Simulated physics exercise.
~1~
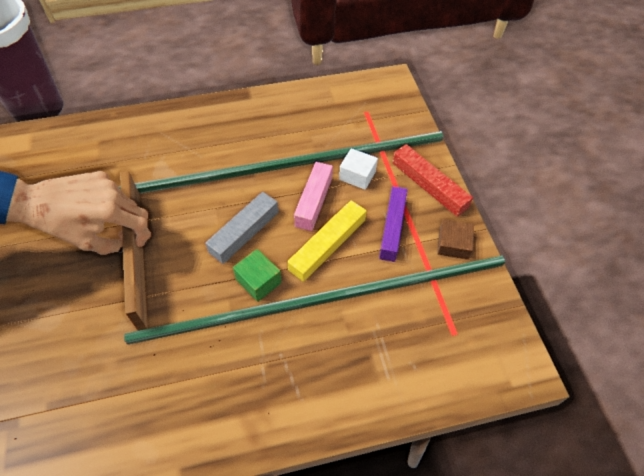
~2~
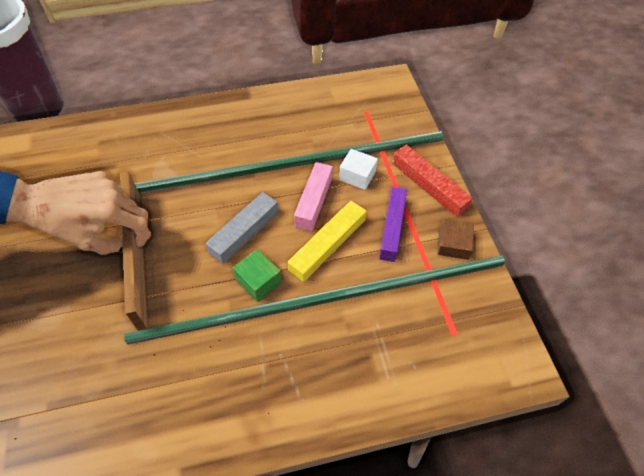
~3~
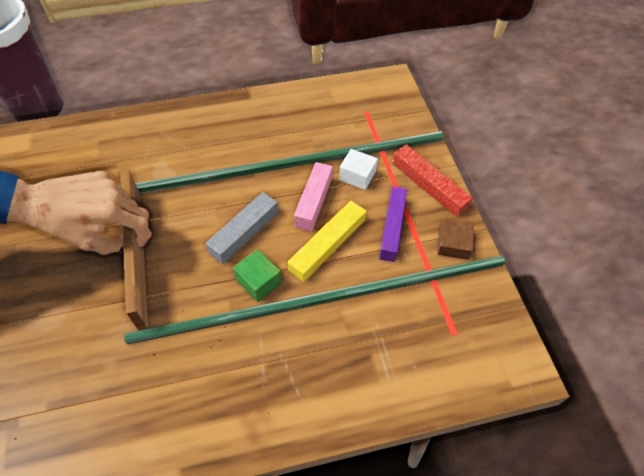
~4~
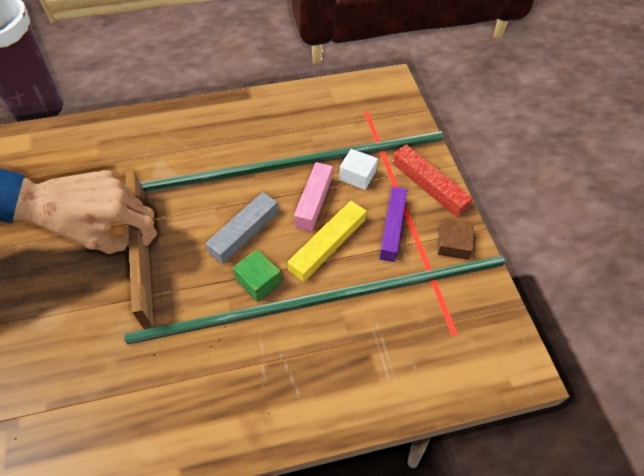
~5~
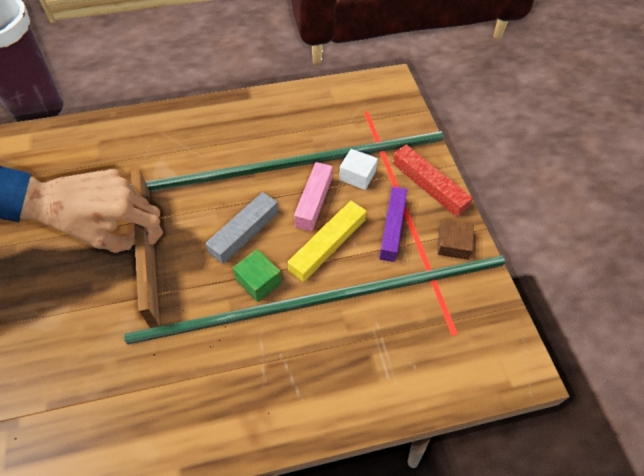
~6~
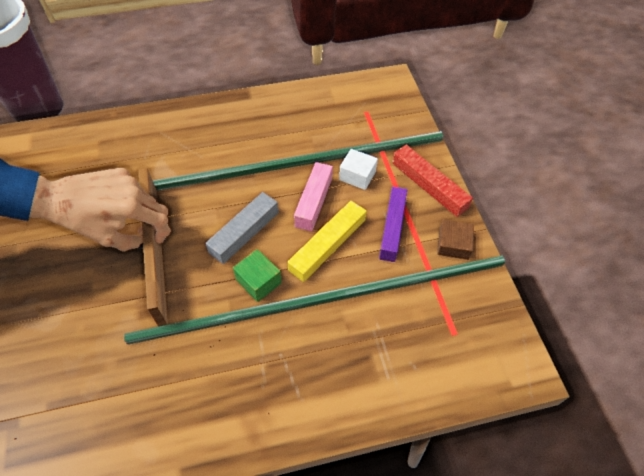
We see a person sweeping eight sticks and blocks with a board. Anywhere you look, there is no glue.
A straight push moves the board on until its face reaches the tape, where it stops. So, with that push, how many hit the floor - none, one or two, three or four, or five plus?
The count that comes down will most likely be a single one or two.
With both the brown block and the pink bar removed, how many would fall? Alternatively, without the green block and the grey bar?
The number is 0 for the first case and 0 for the second.
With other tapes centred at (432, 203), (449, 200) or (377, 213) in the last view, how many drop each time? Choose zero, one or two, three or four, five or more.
Going tape by tape, I get more than four, then at least five, then no fall at all.
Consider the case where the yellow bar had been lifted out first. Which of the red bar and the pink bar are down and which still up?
Result - red bar: Gone; pink bar: Up.
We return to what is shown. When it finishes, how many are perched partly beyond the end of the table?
Expected count: 1.
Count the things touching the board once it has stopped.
That makes 2.
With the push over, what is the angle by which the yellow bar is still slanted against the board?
It sits some 10° out of line.
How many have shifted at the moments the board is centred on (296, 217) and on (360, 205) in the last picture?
Tally: First 4; then 8.
A little later, none off yet; red bar at rest near (431, 180); brown block at rest near (456, 239); purple bar at rest near (394, 223).
When it is over, the number that fall off is one or two; down, brown block and red bar.
